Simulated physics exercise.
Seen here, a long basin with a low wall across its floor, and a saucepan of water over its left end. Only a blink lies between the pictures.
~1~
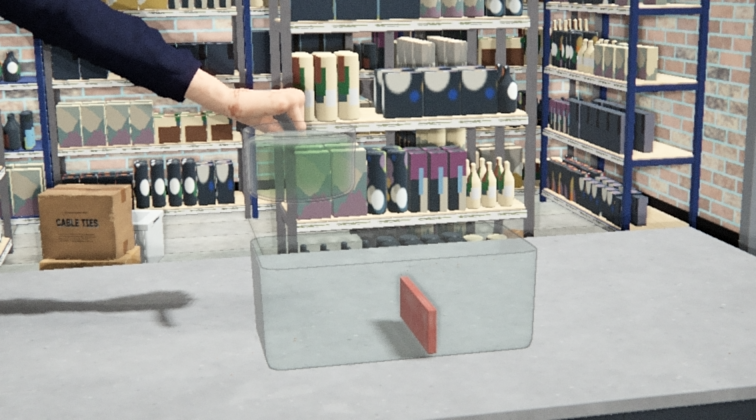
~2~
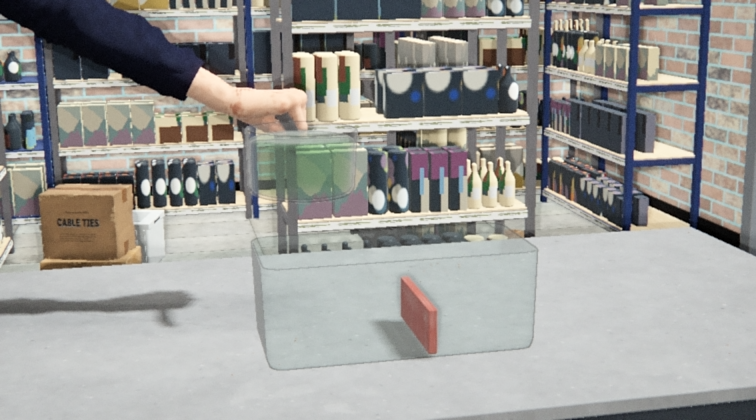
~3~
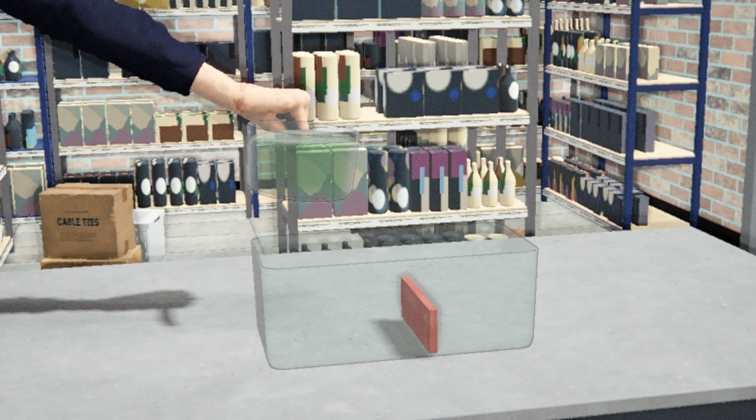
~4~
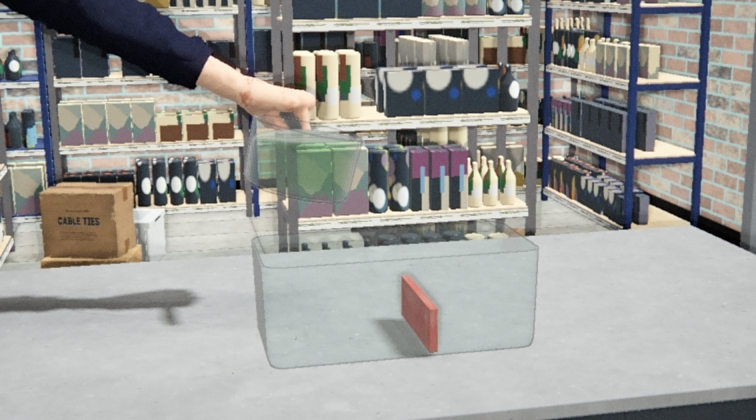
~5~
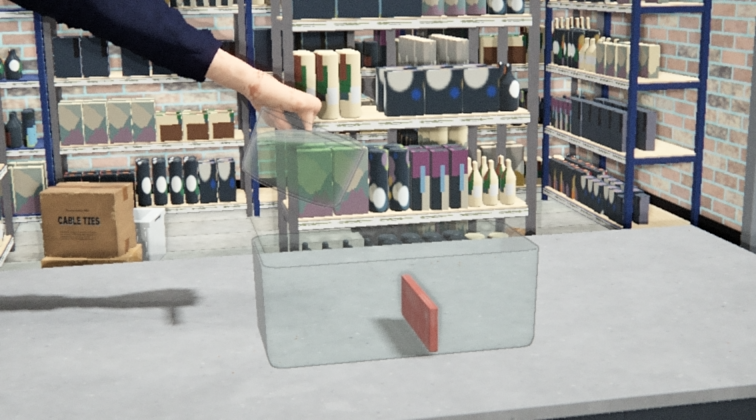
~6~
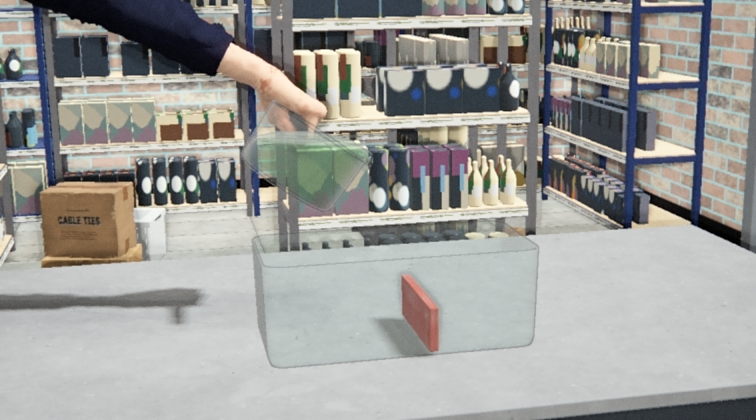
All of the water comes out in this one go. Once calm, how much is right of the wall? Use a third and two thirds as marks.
In the end less than a third is right of the wall.
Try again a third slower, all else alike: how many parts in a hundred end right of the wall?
About 25 per cent.
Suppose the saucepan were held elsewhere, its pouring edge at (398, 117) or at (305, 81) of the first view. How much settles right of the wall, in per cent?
About 75 and 10 per cent.
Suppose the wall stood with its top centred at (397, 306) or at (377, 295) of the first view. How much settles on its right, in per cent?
In turn 45 and 75 in a hundred.
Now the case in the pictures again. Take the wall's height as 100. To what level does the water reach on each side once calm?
Some 40 per cent left and 10 right.
A moment on, the saucepan is tipped right over and 29 per cent is still to pour, 31 is left of the wall and 6 right of it.
Next, the saucepan is tipped right over and 6 per cent is still to pour, 80 is left of the wall and 10 right of it.
Then the saucepan is tipped right over and 1 per cent is still to pour, 80 is left of the wall and 12 right of it.
Later the saucepan is tipped right over and 0 per cent is still to pour, 84 is left of the wall and 12 right of it.
At rest 84 per cent lies left of the wall, 12 right of it and 4 outside.
